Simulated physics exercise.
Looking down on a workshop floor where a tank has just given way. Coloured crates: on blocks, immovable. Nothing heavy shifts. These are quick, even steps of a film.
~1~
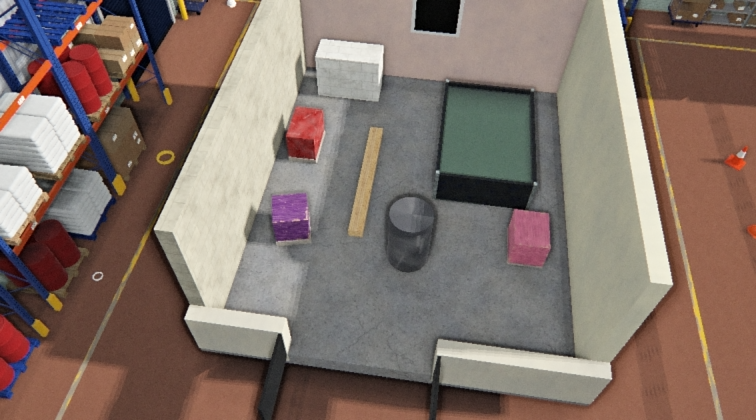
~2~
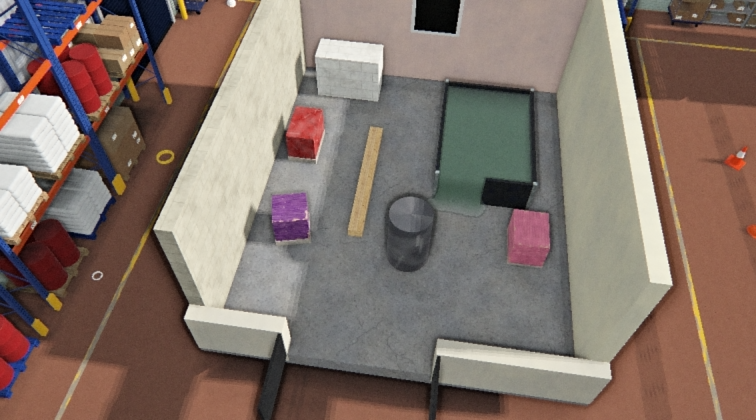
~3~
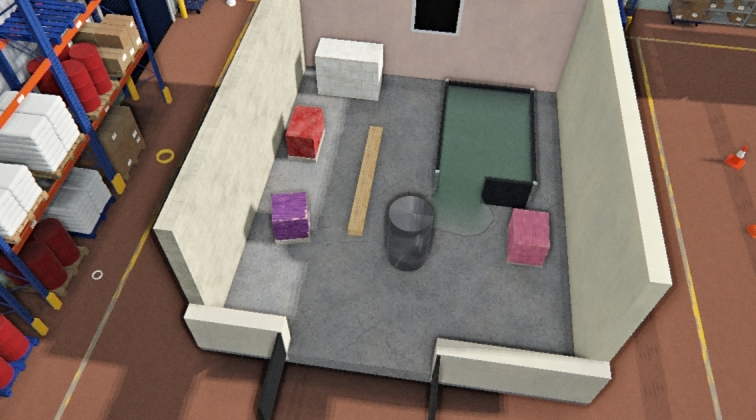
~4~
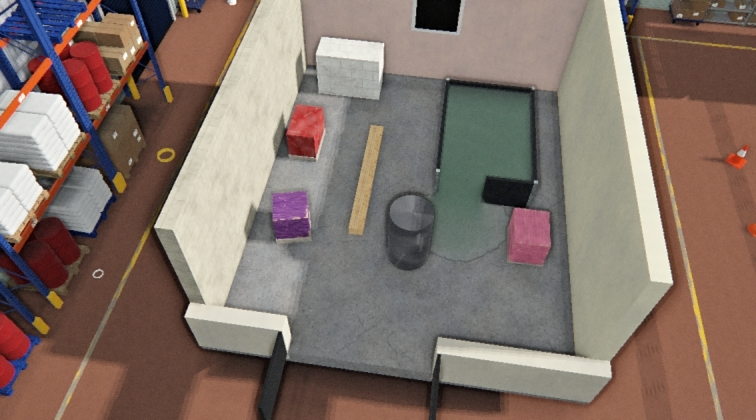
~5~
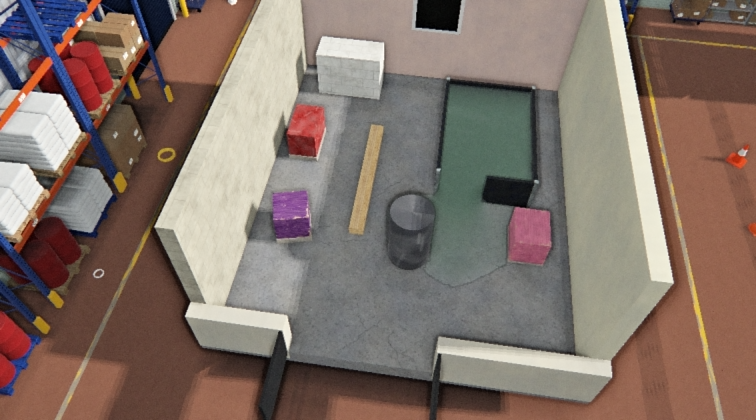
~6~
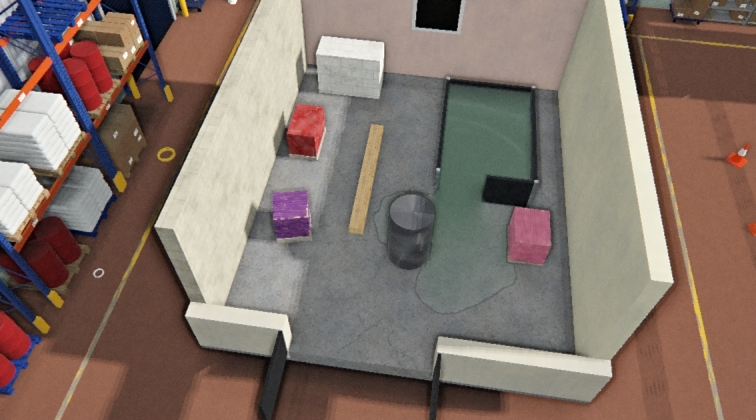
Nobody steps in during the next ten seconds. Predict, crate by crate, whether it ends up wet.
The pink crate ends up wet; the purple crate ends up dry; the red crate ends up dry.
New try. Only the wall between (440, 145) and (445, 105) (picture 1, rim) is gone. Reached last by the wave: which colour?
It's the crate marked pink.
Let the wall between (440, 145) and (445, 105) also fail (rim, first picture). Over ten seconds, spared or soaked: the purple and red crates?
My take: The purple one gets flooded, while the red one gets flooded.
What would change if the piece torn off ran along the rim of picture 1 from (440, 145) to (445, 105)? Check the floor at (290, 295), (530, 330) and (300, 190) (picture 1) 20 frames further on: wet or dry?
In order: Swamped, spared, swamped.
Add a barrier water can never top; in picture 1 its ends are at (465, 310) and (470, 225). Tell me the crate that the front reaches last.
That would be the red one.
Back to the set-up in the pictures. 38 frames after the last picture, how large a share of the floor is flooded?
I'd put it at roughly 75 per cent.
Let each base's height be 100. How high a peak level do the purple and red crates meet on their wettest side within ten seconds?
About 60 percent and about 50 percent.
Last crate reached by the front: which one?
It's the red crate.
A moment on, water covers 25 % of the floor; the pink crate water round its plinth, the purple crate not reached, the red crate not reached.
Next, water covers 35 % of the floor; the pink crate water round its plinth, the purple crate water round its plinth, the red crate not reached.
Then, water covers 55 % of the floor; the pink crate water round its plinth, the purple crate water round its plinth, the red crate water round its plinth.
Later, water covers 75 % of the floor; the pink crate water round its plinth, the purple crate water round its plinth, the red crate water round its plinth.
In the end, water covers 95 % of the floor; the pink crate was topped, the purple crate stayed above the water, the red crate stayed above the water.
